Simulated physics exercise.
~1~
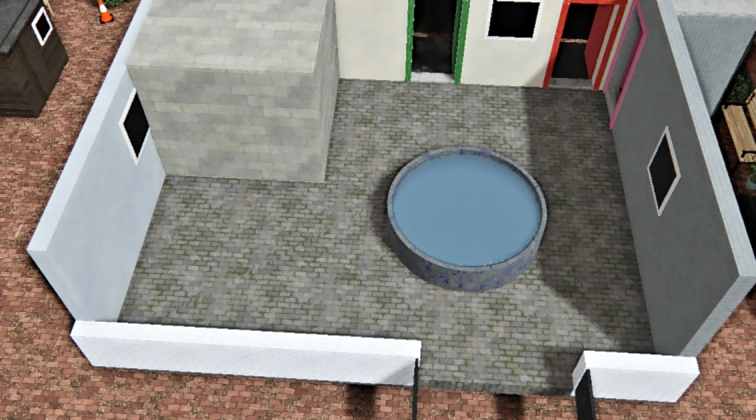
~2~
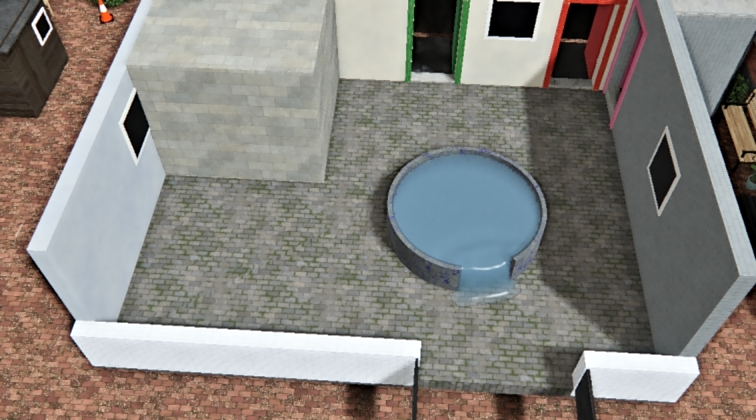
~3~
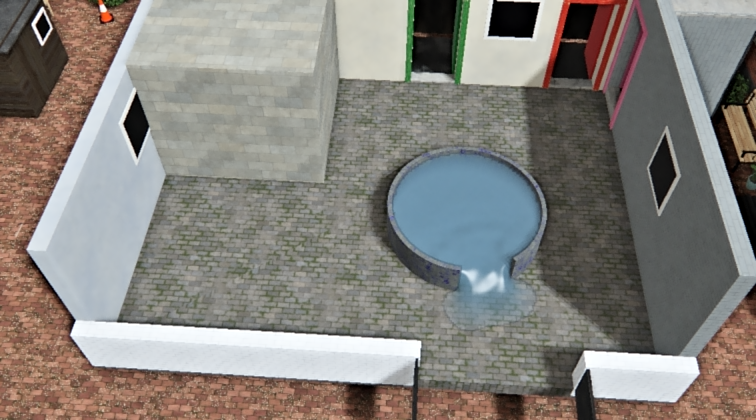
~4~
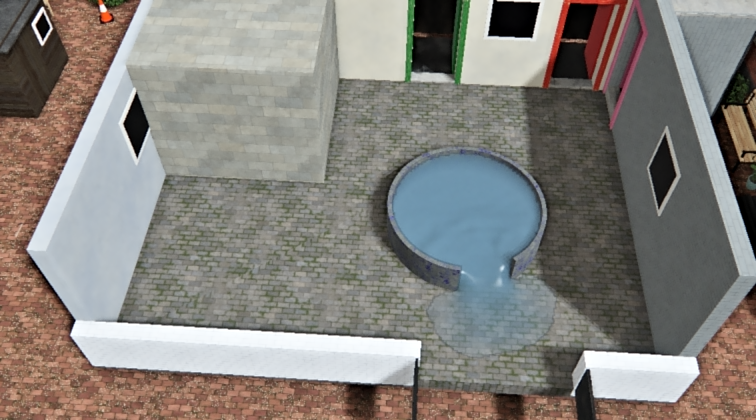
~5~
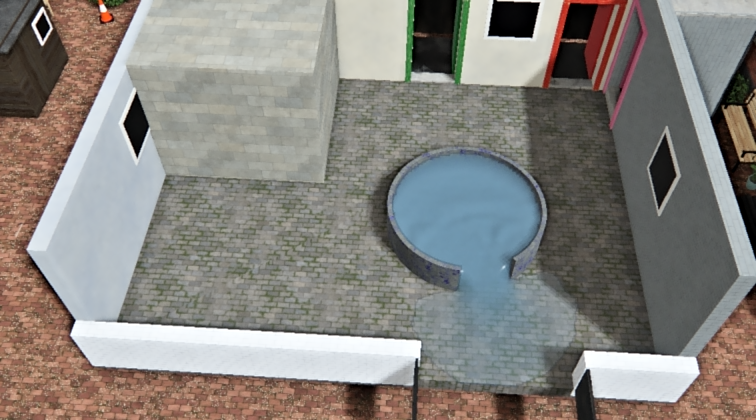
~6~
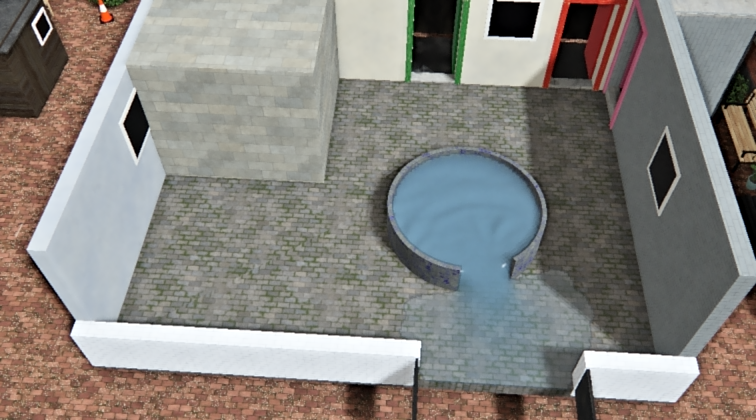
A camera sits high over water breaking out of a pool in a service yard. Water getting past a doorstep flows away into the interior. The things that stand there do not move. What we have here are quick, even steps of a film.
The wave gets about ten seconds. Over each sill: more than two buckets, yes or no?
Pink door: No, not more; green door: No, not more; red door: No, not more.
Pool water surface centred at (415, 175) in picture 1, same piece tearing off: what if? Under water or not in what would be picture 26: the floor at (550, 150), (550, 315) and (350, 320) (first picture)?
Point by point: Still bare; swamped; swamped.
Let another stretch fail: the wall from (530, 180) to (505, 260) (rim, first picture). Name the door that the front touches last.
Answer: The green-painted one.
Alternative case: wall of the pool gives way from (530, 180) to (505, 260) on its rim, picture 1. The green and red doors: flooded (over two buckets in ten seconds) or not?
I'd say the green door lets in too little, and the red door ends up above.
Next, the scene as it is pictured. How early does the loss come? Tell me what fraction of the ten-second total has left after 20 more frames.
I'd estimate some 50 per cent.
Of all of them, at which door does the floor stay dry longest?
It's the green one.
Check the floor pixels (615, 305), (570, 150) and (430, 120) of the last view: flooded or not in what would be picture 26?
First spot soaked, second not wet, third not wet.
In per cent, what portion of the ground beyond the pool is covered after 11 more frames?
It comes out near 15 percent.
A moment on, water covers 10 % of the floor; the pink door not reached, the green door not reached, the red door not reached.
Next, water covers 15 % of the floor; the pink door not reached, the green door not reached, the red door not reached.
Then, water covers 20 % of the floor; the pink door not reached, the green door not reached, the red door not reached.
Later, water covers 30 % of the floor; the pink door wet at the sill, nothing in, the green door not reached, the red door not reached.
In the end, water covers 40 % of the floor; the pink door wet at the sill, nothing in, the green door wet at the sill, nothing in, the red door wet at the sill, nothing in.
